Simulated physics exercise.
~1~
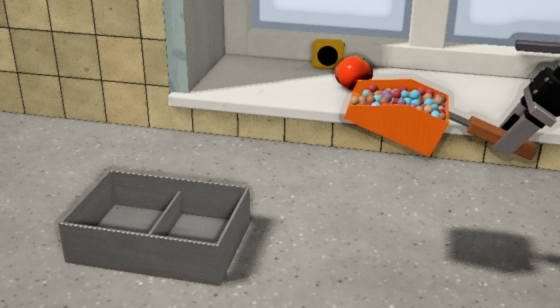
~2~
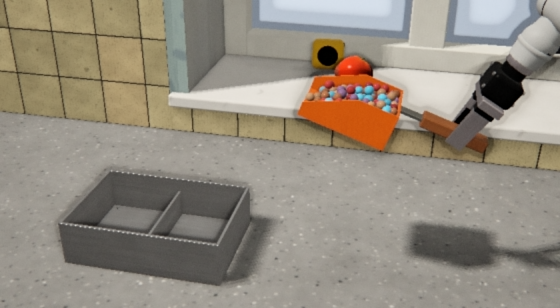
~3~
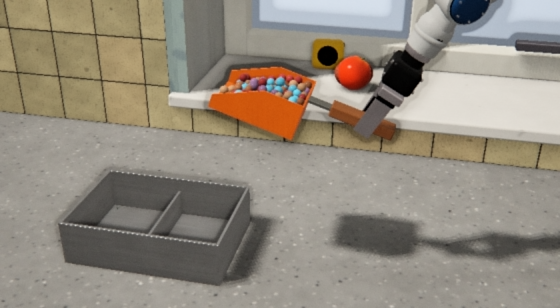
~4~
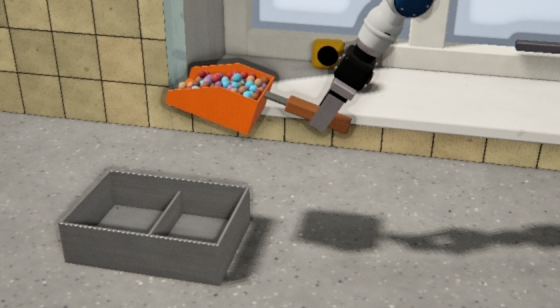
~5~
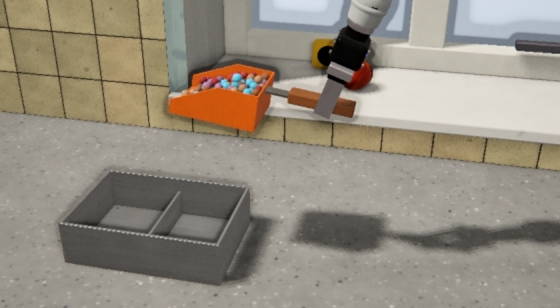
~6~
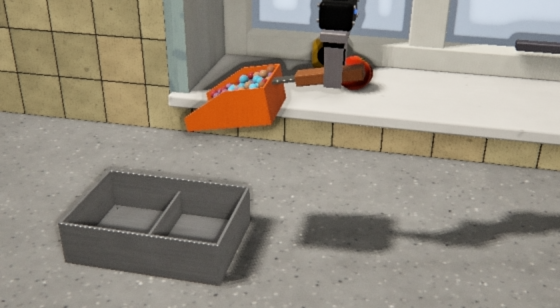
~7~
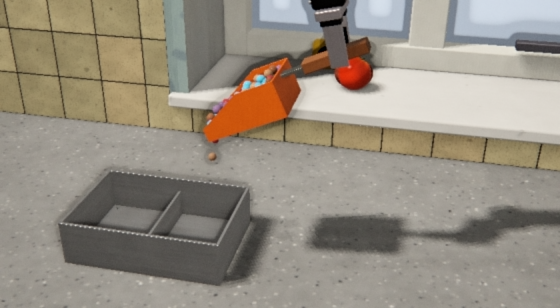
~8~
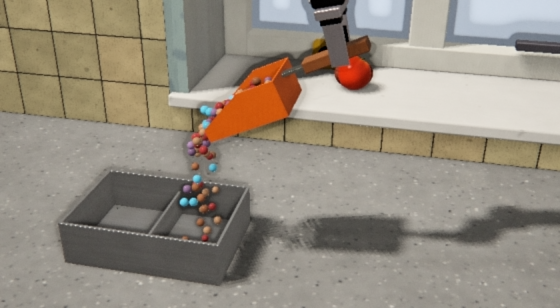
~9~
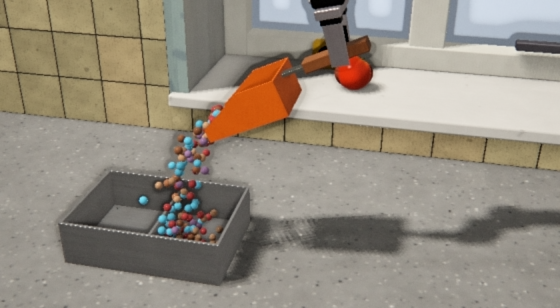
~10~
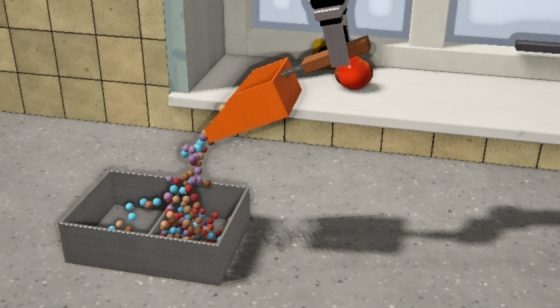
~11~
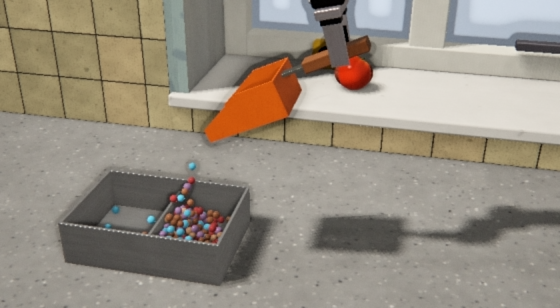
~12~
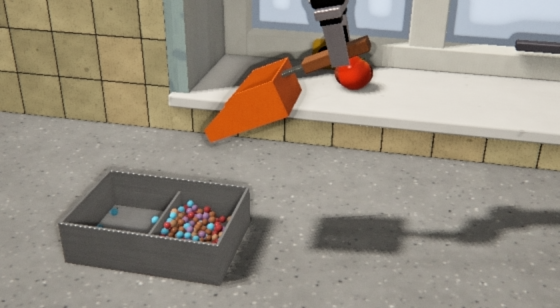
A robot gripper holding an orange scoop full of small colourful round sweets moves left along a white windowsill, seen from a fixed, slightly raised view. Below, a grey box split in two by a cross wall stands on a speckled grey surface, with yellowish tiles behind and a red ball on the sill. The scoop halts above the box, then draws back a little to the right and tips down to the left. Sweets stream into the box, scattering over both parts. Finally the scoop stays tilted, with most sweets heaped in the right part and a few in the left.
